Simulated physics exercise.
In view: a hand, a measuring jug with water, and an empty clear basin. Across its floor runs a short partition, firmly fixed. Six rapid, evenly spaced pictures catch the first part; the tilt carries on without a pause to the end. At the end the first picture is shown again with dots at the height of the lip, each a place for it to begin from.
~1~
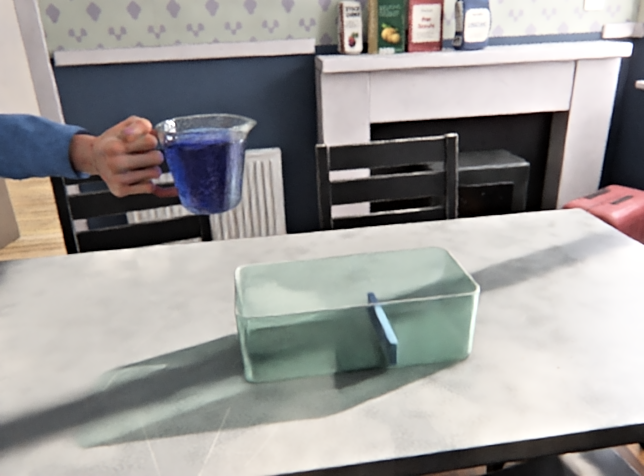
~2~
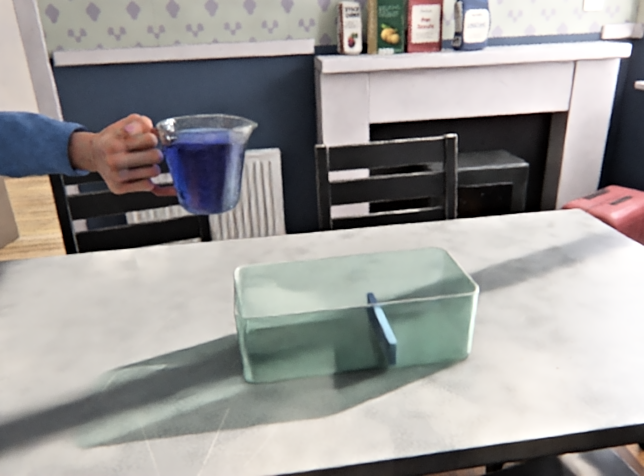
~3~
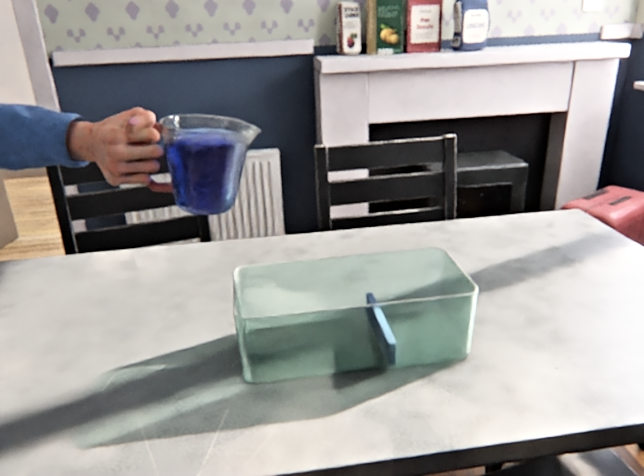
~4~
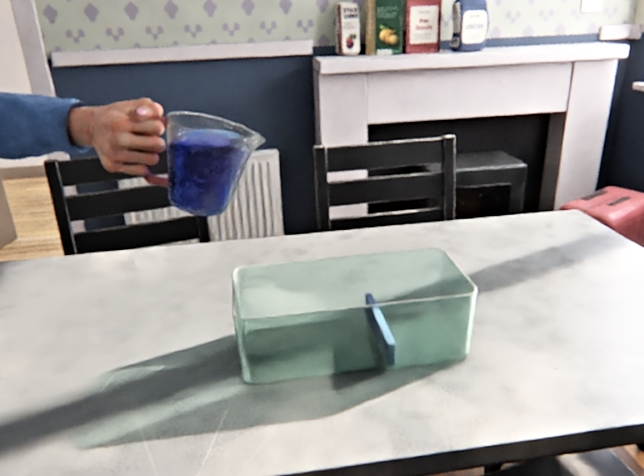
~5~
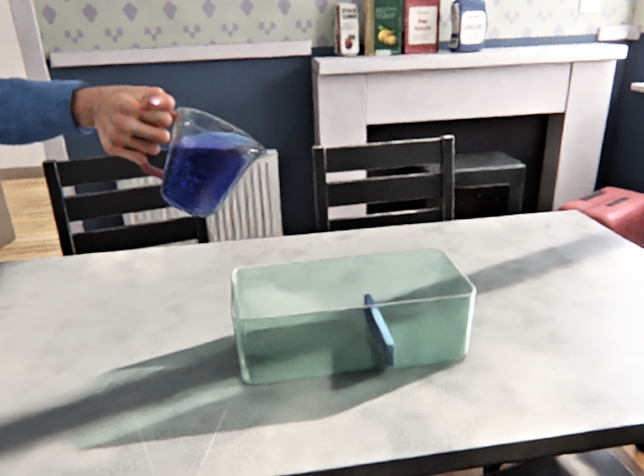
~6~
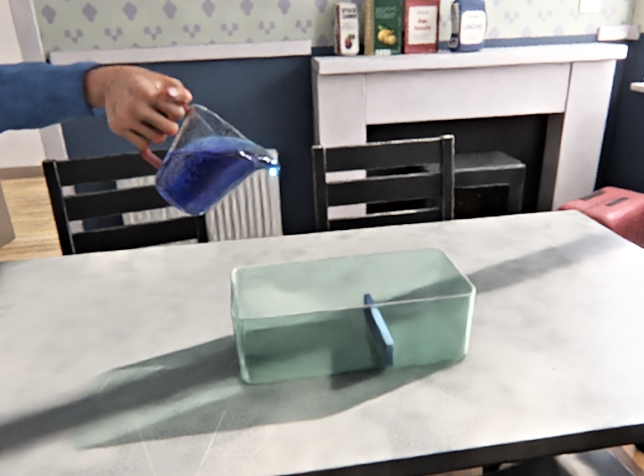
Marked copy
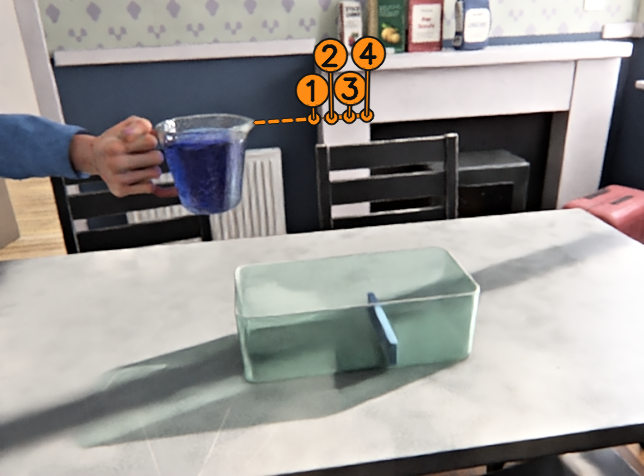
In this clip, a hand holds a clear measuring jug of blue liquid above and to the left of an empty clear basin with a short blue partition, then gradually tilts it rightward until liquid just passes the lip.
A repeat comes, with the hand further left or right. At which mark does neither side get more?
Place 2.
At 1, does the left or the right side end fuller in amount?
The left one.
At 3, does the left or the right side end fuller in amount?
The right one.
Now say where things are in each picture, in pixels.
The first frame shows upright, lip at (255, 122); basin from (245, 380) to (470, 353); top of the wall at (381, 315); nothing has left yet.
The second frame shows upright, lip at (256, 124); nothing has left yet.
The third frame shows tipped about 8°, lip at (259, 130); nothing has left yet.
The fourth frame shows tipped about 17°, lip at (264, 139); nothing has left yet.
The fifth frame shows tipped about 29°, lip at (267, 153); nothing has left yet.
The sixth frame shows tipped about 43°, lip at (268, 167); water is over the lip, down to (274, 171).
In orange, 1 at (313, 118); 2 at (331, 117); 3 at (349, 116); 4 at (366, 115).
With 1, about 73 % ends left of the wall and 21 % right of it; 6 % is lost outside.
With 2, about 53 % ends left of the wall and 44 % right of it; 3 % is lost outside.
With 3, about 18 % ends left of the wall and 79 % right of it; 3 % is lost outside.
With 4, about 12 % ends left of the wall and 82 % right of it; 5 % is lost outside.
